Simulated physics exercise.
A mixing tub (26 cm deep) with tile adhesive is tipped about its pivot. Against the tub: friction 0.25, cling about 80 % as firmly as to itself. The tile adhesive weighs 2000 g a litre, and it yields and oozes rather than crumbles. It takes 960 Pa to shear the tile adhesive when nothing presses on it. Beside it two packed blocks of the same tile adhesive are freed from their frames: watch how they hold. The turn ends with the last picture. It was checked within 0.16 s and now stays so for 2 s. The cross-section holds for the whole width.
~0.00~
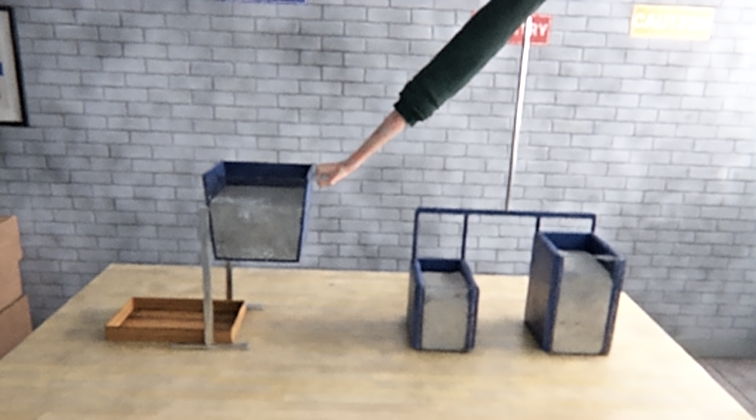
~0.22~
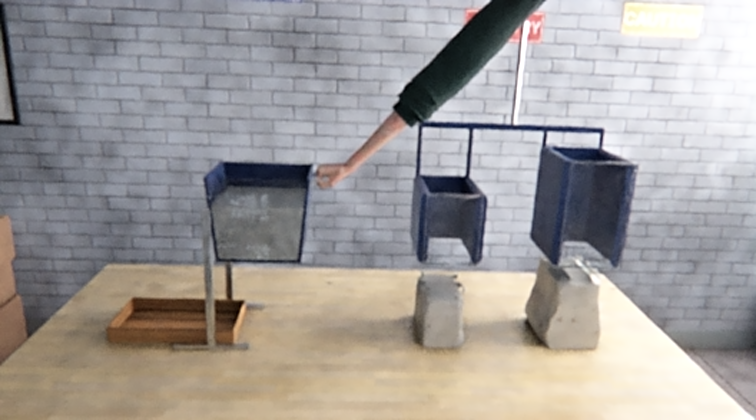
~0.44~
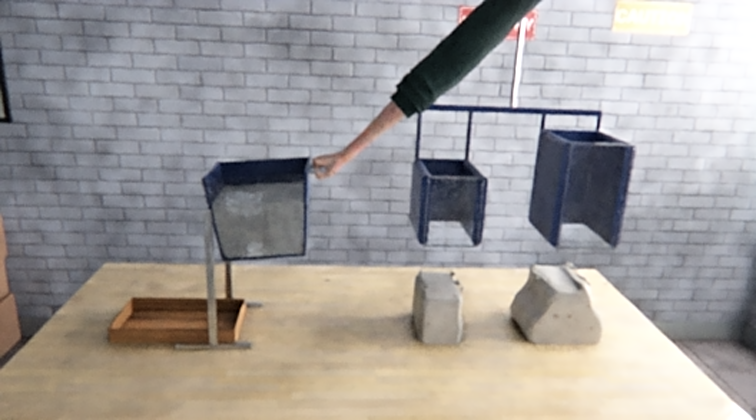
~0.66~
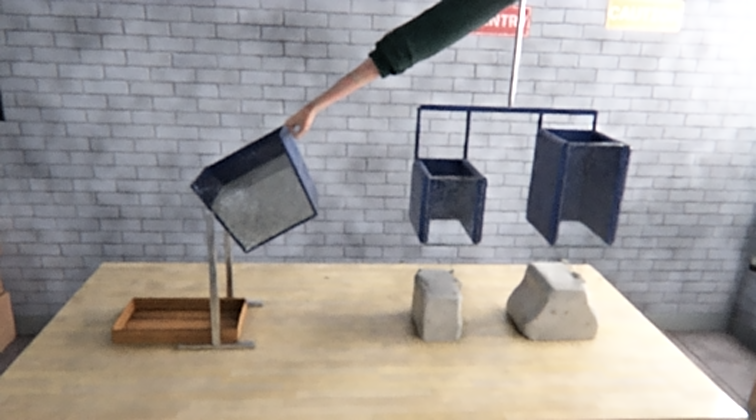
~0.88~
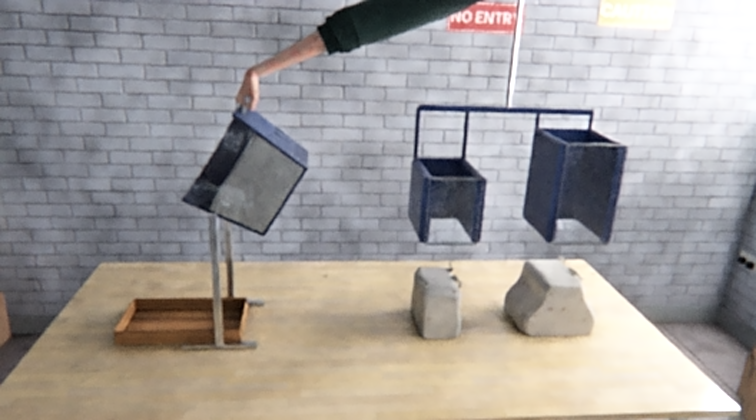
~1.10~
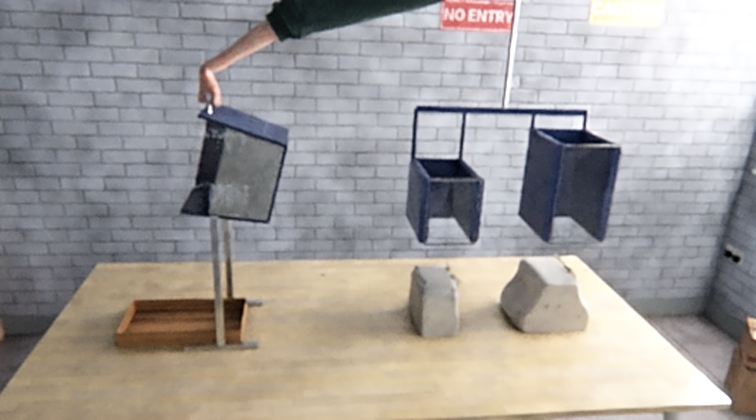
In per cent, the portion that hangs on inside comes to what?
The portion that hangs on inside is near 100 %.
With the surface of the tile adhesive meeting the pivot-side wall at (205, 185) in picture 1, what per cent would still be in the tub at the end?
In that case some 100 per cent.
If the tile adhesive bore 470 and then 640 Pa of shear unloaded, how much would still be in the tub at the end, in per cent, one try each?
In that order: 75 %, 100 %.
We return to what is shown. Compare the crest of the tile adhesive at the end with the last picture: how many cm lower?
About 0 cm.
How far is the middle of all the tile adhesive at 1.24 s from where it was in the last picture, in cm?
Roughly 0 cm.
After 1.24 s, the tub is at 77 degrees and holds 100 %.
After 1.41 s, the tub is at 77 degrees and holds 100 %.
After 1.58 s, the tub is at 77 degrees and holds 100 %.
After 1.75 s, the tub is at 77 degrees and holds 100 %.
After 3.10 s, at the end, the tub is at 77 degrees and holds 100 %.
